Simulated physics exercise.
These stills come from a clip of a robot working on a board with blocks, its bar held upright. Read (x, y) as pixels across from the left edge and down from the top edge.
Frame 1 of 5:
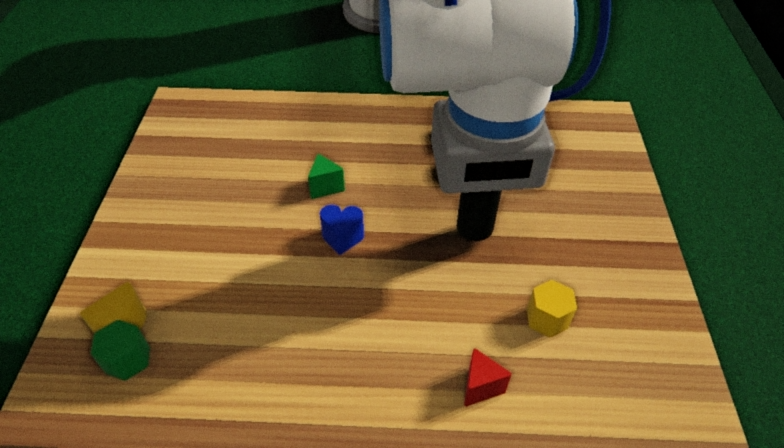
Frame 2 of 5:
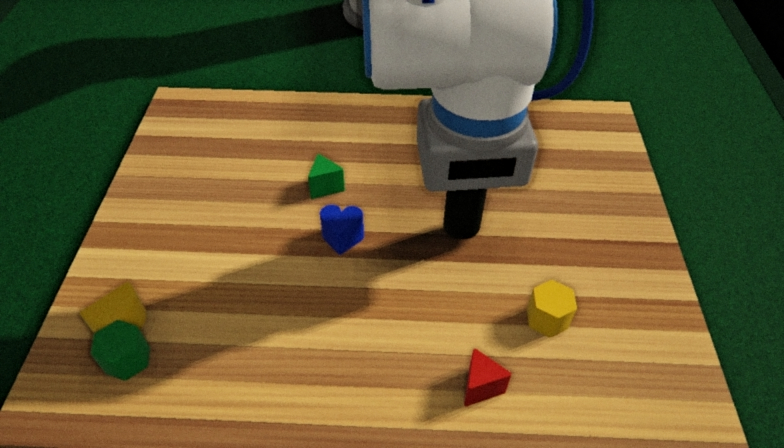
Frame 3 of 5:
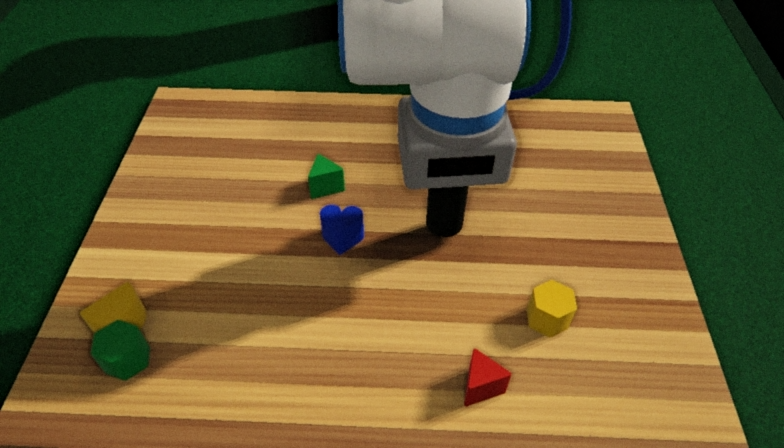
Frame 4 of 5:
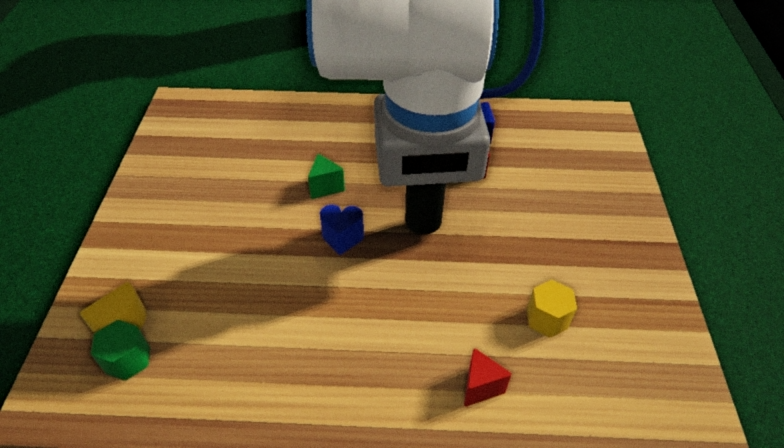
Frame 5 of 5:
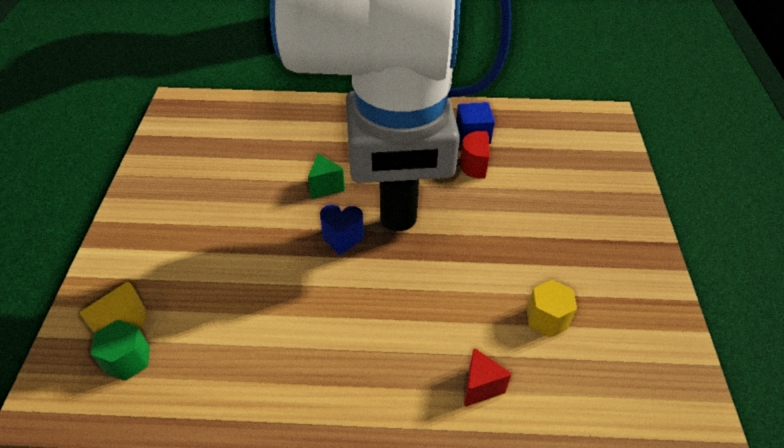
The robot arm slid its black bar steadily left across the striped wooden board toward the blue heart, uncovering a blue block and a red one behind it, while all the blocks stayed still.
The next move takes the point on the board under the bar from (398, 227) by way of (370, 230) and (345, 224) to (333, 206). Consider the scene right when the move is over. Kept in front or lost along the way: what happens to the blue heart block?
Gone from the front.
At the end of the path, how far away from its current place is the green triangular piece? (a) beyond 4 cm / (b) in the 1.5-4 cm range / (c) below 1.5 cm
My answer is option c.
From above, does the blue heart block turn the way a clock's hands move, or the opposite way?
It twists anticlockwise.
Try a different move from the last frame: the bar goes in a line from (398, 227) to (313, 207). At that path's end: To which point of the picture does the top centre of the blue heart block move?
Final place: (318, 220).
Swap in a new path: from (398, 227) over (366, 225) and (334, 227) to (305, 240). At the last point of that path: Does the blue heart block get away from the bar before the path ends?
That would be a no.
The first path, step by step. Halfway along, bar at (355, 220); blue heart block at (315, 221).
At the end, bar at (332, 196); green triangular piece unmoved; blue heart block at (308, 220), turned 30° anticlockwise.
